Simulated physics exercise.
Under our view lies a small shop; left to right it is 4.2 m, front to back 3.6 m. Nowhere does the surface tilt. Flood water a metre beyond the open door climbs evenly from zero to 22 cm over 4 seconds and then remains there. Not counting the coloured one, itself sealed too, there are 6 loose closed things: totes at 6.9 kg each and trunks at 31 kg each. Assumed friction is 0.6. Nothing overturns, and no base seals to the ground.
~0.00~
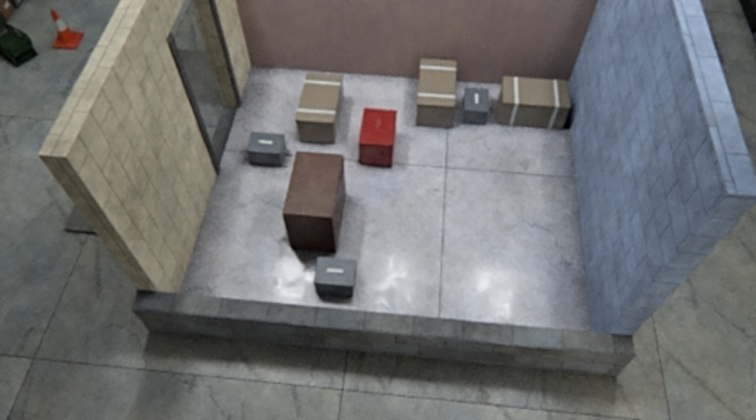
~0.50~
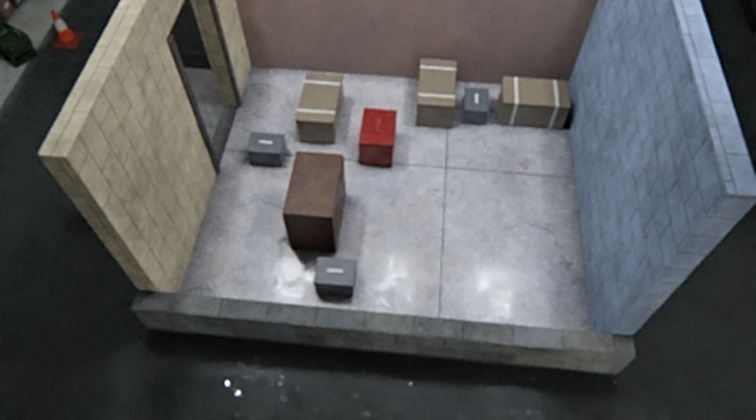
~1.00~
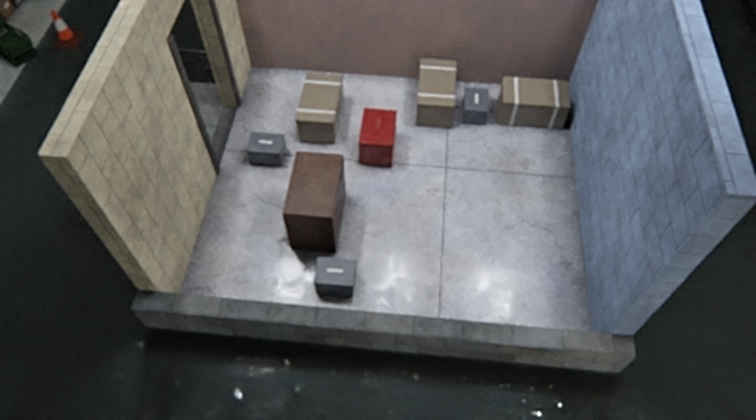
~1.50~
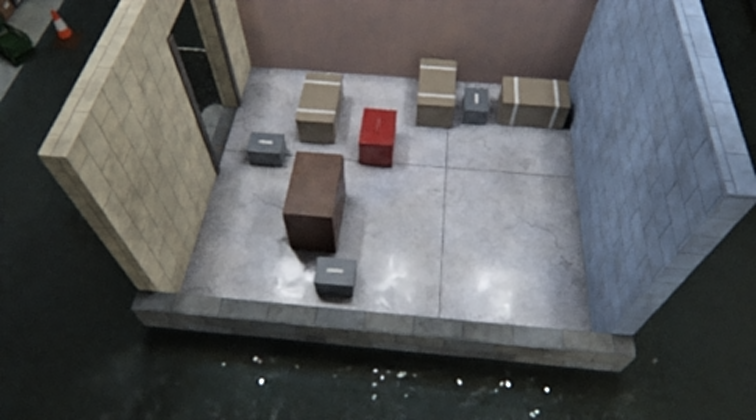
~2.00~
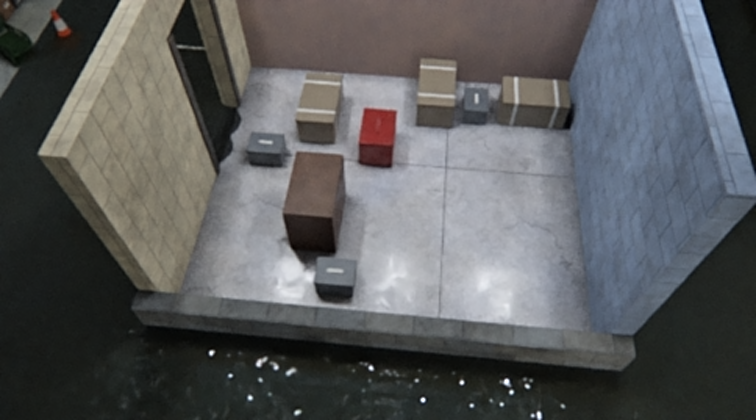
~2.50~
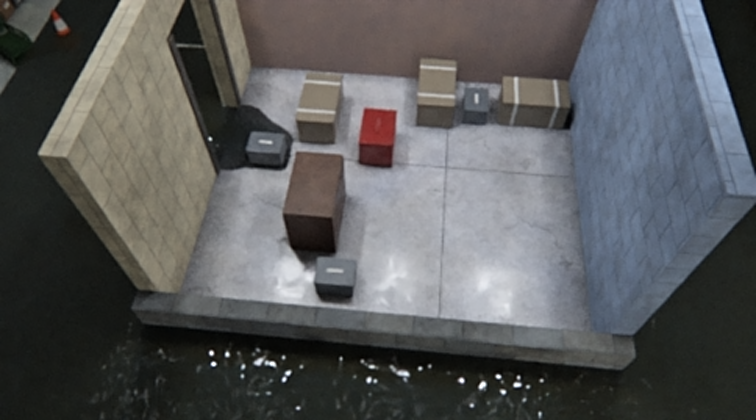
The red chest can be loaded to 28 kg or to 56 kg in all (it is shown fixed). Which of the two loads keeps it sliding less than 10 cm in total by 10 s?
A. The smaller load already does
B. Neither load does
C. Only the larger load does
C, only the larger load does.
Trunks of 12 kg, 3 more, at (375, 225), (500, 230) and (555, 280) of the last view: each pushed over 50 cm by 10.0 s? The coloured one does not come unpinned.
Order as asked: Goes beyond / stays within / stays within.
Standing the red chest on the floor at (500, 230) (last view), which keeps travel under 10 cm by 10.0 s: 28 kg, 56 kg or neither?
Note: Both OK.
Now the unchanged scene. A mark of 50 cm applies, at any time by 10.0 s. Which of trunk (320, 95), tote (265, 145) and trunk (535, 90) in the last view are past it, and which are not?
Results in sequence: Threshold exceeded; threshold exceeded; threshold not reached.
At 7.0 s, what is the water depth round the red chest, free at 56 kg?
8 cm, roughly.
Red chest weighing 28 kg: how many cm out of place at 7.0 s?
Displacement near 20 cm.
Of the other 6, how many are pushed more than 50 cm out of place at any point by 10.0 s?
The count comes to 2.
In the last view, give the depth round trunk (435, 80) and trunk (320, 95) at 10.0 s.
Close to 8 and 10 centimetres.
After 3.5 s the red chest would be 0 cm from its start with 28 kg and 0 cm from its start with 56 kg; 0 cm of water round it then.
After 4.5 s the red chest would be 0 cm from its start with 28 kg and 0 cm from its start with 56 kg; 4 cm of water round it then.
After 7.0 s the red chest would be 19 cm from its start with 28 kg and 0 cm from its start with 56 kg; 8 cm of water round it then.
After 10.0 s the red chest would be 90 cm from its start with 28 kg and 0 cm from its start with 56 kg; 11 cm of water round it then.
